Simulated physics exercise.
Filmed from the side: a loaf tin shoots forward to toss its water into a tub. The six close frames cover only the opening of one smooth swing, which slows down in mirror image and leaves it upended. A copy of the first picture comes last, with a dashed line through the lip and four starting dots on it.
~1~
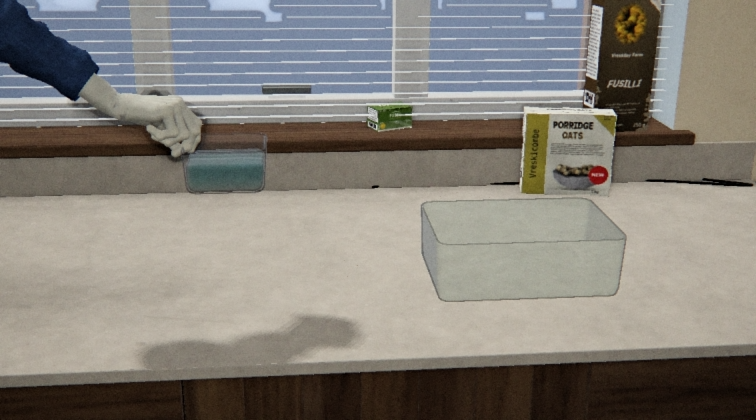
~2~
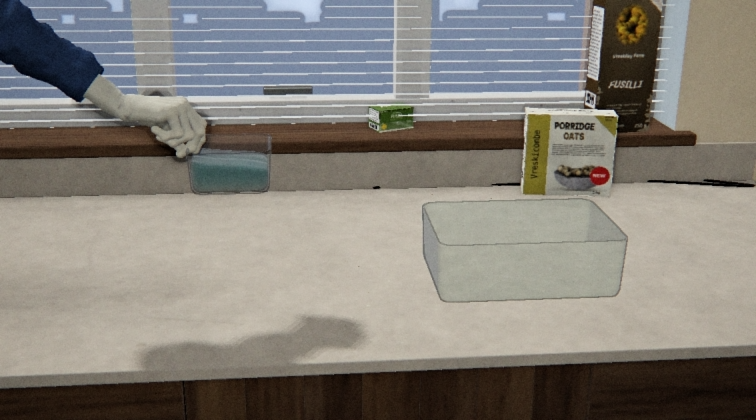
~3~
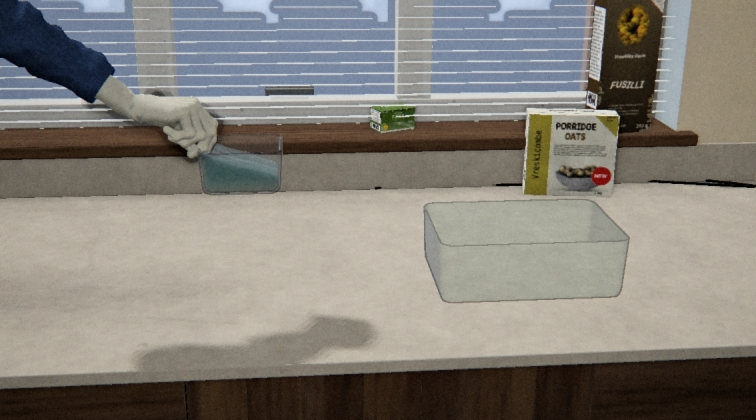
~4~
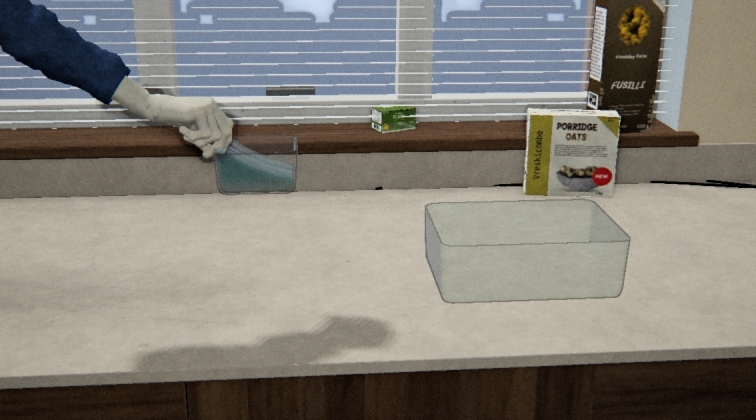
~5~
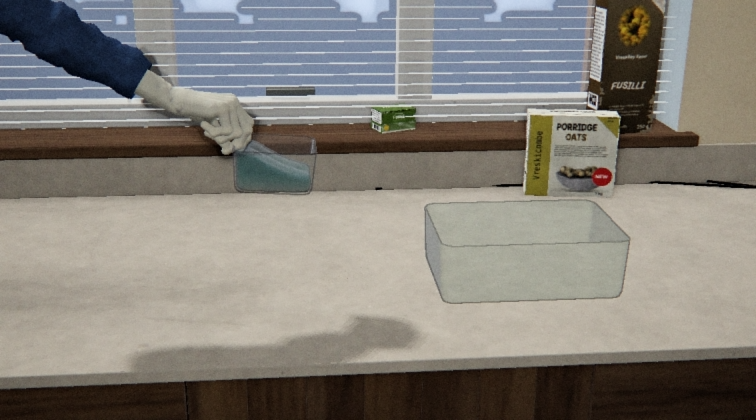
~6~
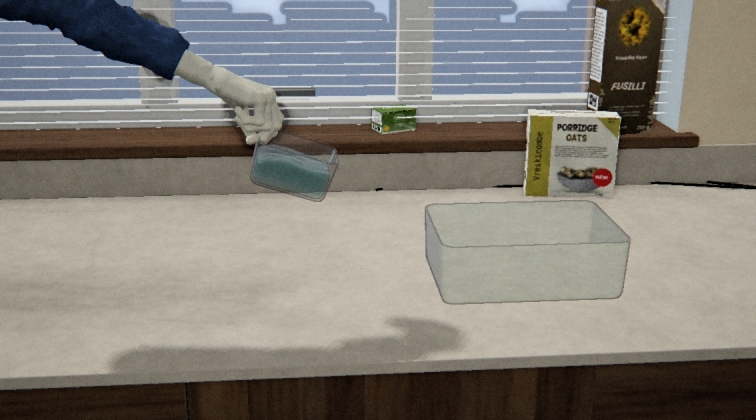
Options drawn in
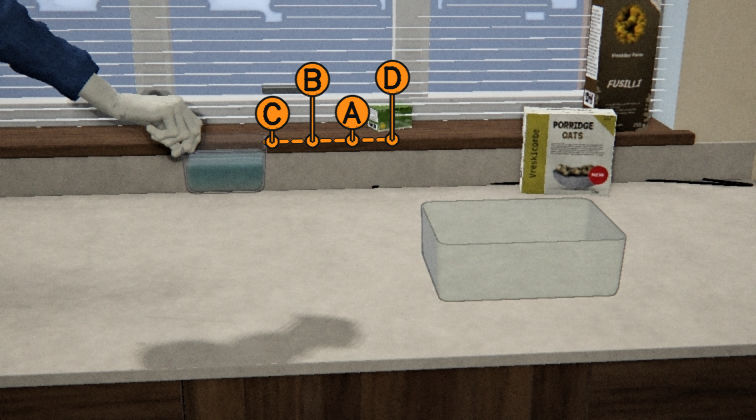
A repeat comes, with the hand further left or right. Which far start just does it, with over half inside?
Take B.
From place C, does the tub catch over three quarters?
No.
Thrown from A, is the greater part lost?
No.
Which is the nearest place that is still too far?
C it is.
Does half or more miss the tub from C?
Yes, it does.
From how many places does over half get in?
Three.
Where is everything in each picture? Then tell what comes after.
In the first frame, upright, lip at (264, 141); tub from (436, 300) to (617, 293); nothing has left yet.
In the second frame, upright, lip at (269, 142); nothing has left yet.
In the third frame, upright, lip at (280, 142); nothing has left yet.
In the fourth frame, upright, lip at (295, 142); nothing has left yet.
In the fifth frame, tipped about 4°, lip at (314, 145); nothing has left yet.
In the sixth frame, tipped about 18°, lip at (336, 155); nothing has left yet.
In orange, A at (352, 140); B at (312, 141); C at (272, 141); D at (392, 139).
With A, about 92 % lands in the tub, 1 % falls short and 7 % goes beside or beyond.
With B, about 75 % lands in the tub, 20 % falls short and 5 % goes beside or beyond.
With C, about 26 % lands in the tub, 70 % falls short and 4 % goes beside or beyond.
With D, about 87 % lands in the tub, 2 % falls short and 11 % goes beside or beyond.
